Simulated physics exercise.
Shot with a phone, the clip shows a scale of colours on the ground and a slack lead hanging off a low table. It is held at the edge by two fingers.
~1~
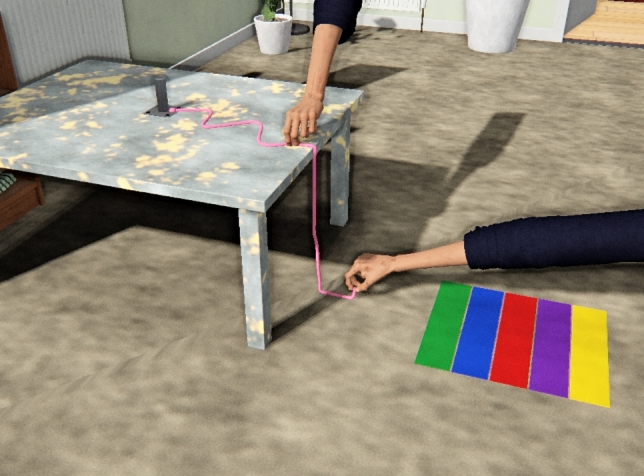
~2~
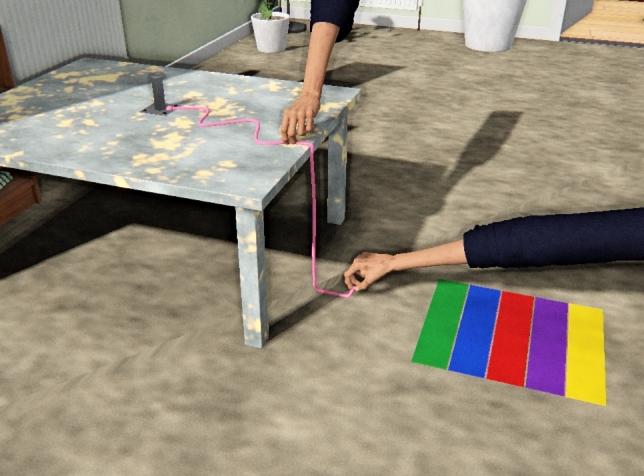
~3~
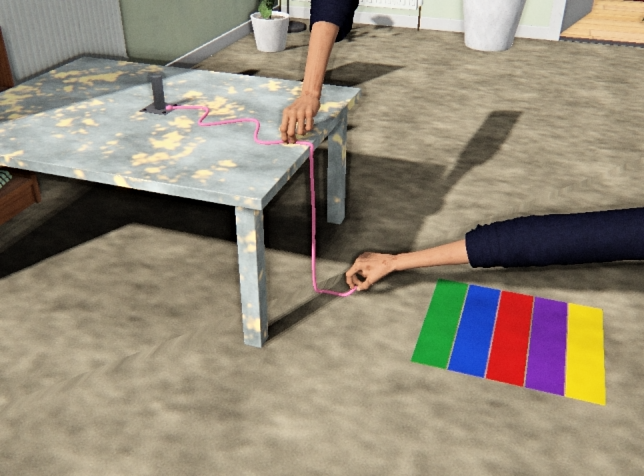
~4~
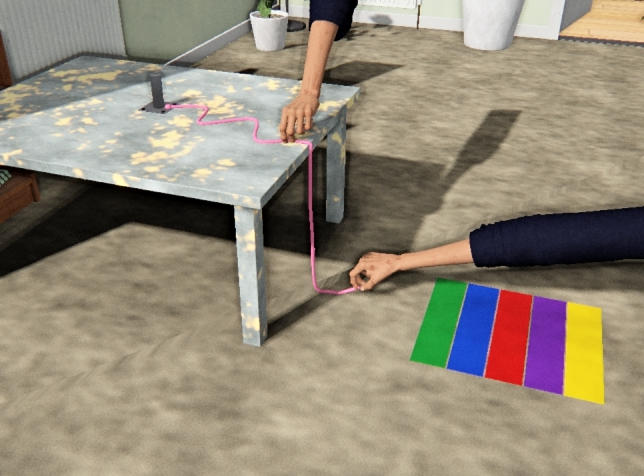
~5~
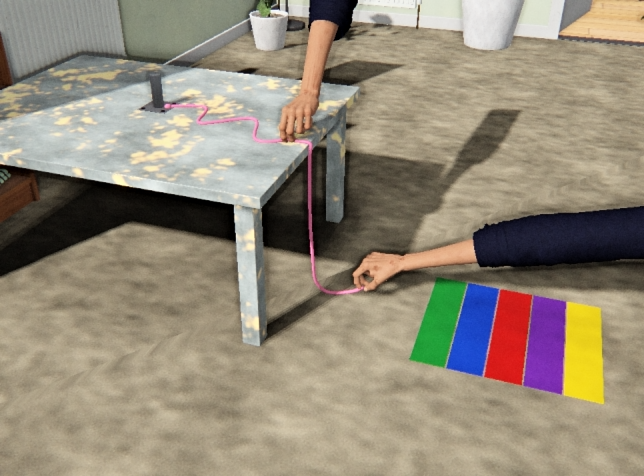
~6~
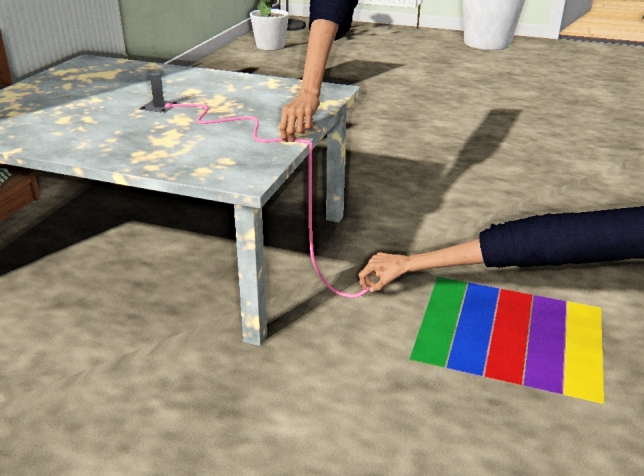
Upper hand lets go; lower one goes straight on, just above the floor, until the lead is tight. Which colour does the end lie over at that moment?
It lies over purple.
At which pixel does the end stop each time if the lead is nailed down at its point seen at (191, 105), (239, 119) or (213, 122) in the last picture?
Going through the three tries, you get (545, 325), (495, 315) and (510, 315).
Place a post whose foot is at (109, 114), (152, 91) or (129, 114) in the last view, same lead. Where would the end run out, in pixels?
Around (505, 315), then (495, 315), then (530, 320).
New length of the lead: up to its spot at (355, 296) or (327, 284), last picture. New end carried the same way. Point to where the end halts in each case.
Case by case it comes to about (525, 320) and then about (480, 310).
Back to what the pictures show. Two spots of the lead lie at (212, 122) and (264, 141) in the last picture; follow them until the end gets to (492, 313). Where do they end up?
You'll find them at about (246, 124) and about (321, 170).
Soon after, end near (492, 313); over blue.
Then, end near (530, 320); over red.
At full stretch, end near (552, 325); over purple. The purple one.
